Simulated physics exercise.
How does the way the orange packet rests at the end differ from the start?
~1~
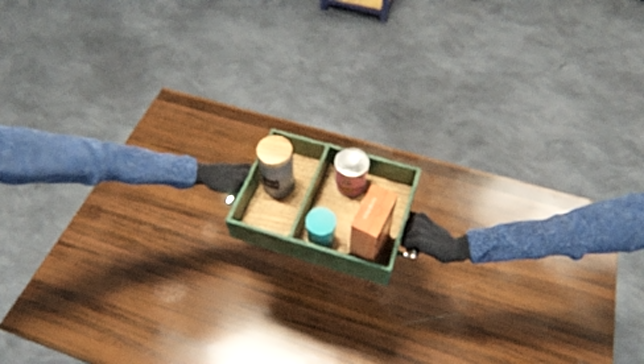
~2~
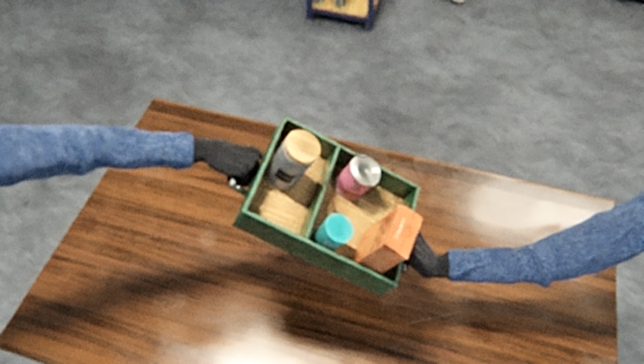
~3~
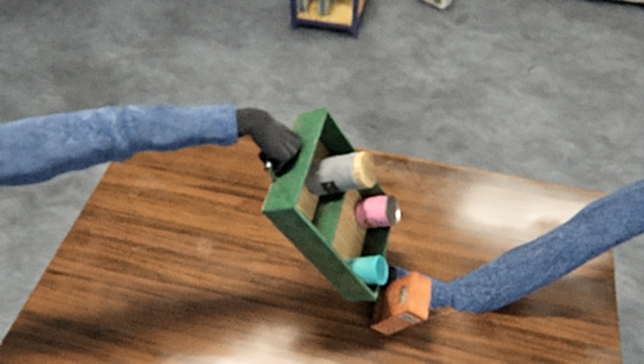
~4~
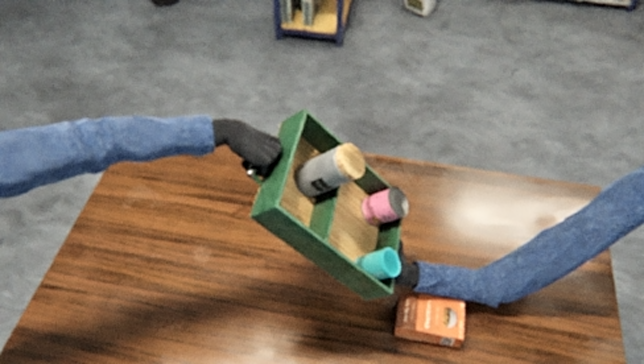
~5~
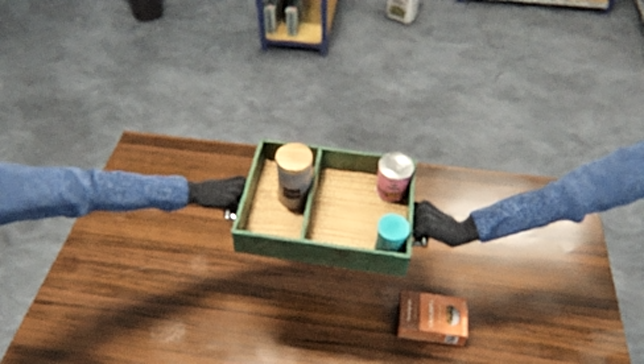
At the start the orange packet stands upright inside the crate, while at the end it lies on its side on the table.
